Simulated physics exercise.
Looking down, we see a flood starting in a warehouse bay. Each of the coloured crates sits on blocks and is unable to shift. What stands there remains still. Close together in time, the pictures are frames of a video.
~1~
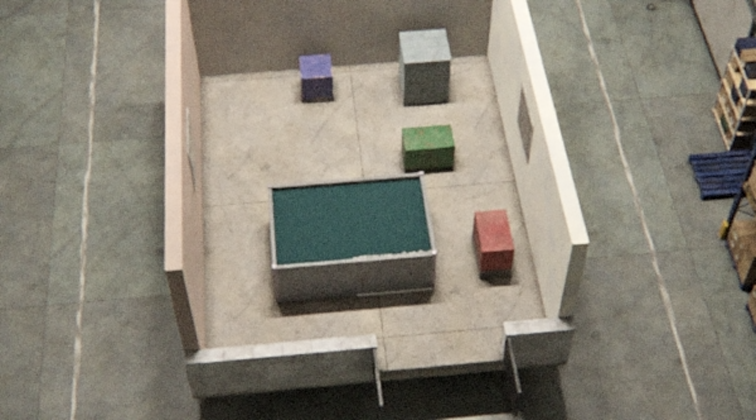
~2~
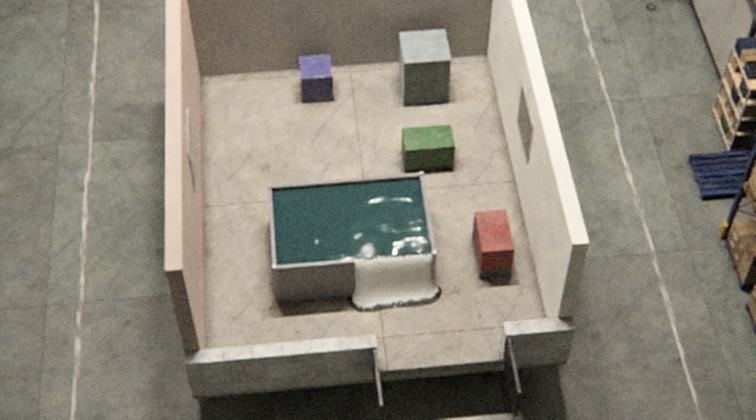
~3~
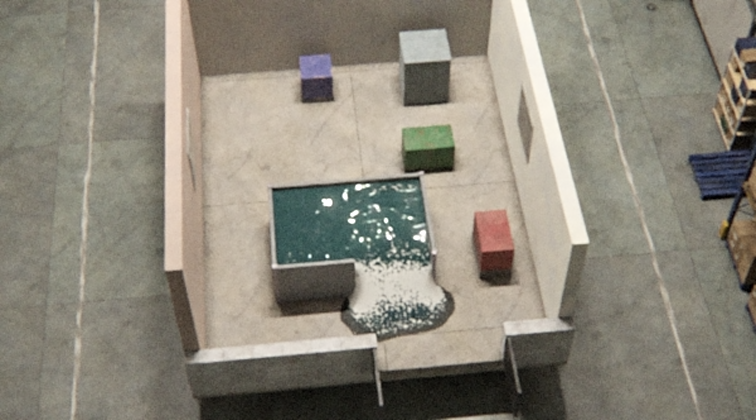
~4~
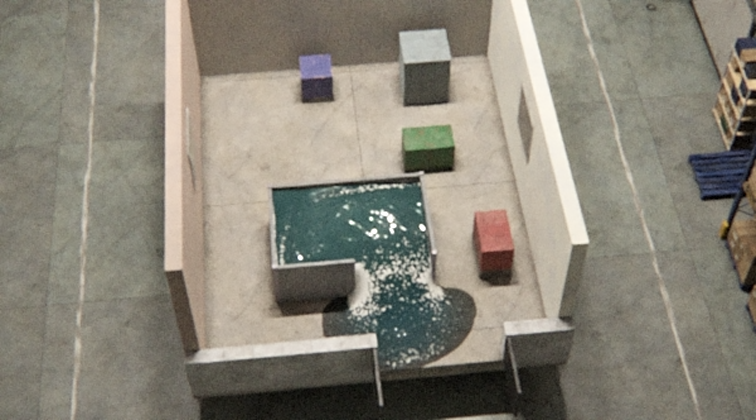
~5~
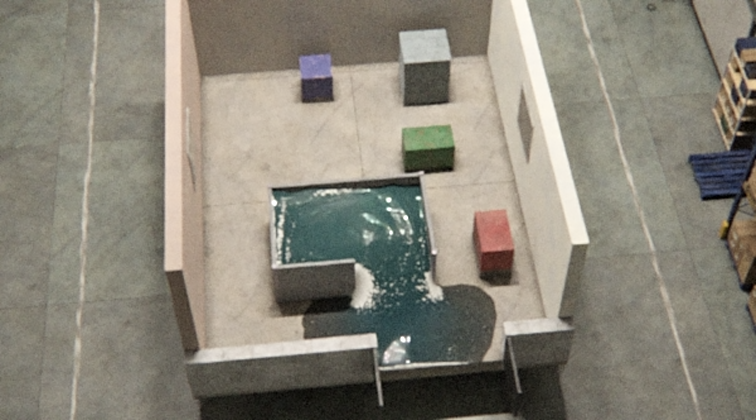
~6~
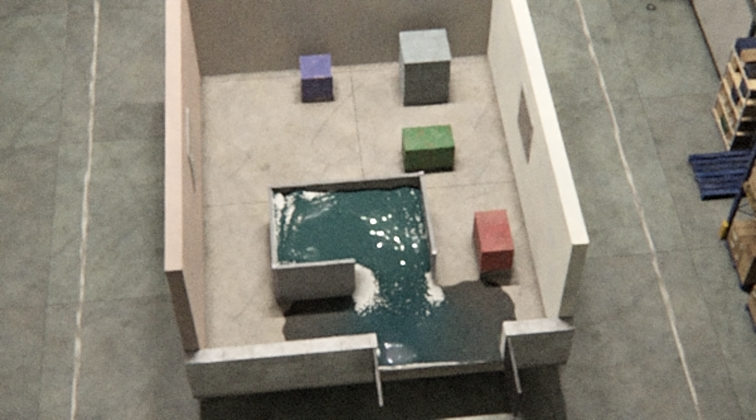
In a warehouse bay seen from high above, pale walls enclose a light floor with a gap in the low front wall. A tank of dark green water stands near the centre, with a red crate to its right and green, grey and purple crates behind. Water bursts from the tank's front right side, churns white, and spreads across the floor to the front gap, while the crates stay still.
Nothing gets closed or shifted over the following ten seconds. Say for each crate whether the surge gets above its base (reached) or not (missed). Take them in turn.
Result: The red crate is safe from the water, the green crate is safe from the water, the blue crate is safe from the water.
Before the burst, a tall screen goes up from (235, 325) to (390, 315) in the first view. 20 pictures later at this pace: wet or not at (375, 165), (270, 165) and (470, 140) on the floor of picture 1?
As listed: Dry, wet, flooded.
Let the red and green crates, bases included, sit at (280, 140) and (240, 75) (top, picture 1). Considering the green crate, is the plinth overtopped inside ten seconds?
As far as I can tell, the green crate is flooded.
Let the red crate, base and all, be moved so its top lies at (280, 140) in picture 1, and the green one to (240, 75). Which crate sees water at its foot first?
Going by the pictures, it's the crate marked red.
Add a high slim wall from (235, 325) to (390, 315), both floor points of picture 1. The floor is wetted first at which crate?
That would be the one in red.
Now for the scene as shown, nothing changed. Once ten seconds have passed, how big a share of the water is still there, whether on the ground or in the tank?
Roughly 30 per cent.
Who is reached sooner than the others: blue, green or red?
The crate marked red.
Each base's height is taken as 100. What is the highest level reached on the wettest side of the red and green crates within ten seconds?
Peak levels: Approx. 60 % then 60 %.
A moment on, water covers 20 % of the floor; the red crate water round its plinth, the green crate not reached, the blue crate not reached.
Next, water covers 25 % of the floor; the red crate water round its plinth, the green crate not reached, the blue crate not reached.
Then, water covers 40 % of the floor; the red crate water round its plinth, the green crate not reached, the blue crate not reached.
Later, water covers 65 % of the floor; the red crate water round its plinth, the green crate water round its plinth, the blue crate water round its plinth.
In the end, water covers 80 % of the floor; the red crate stayed above the water, the green crate stayed above the water, the blue crate stayed above the water.
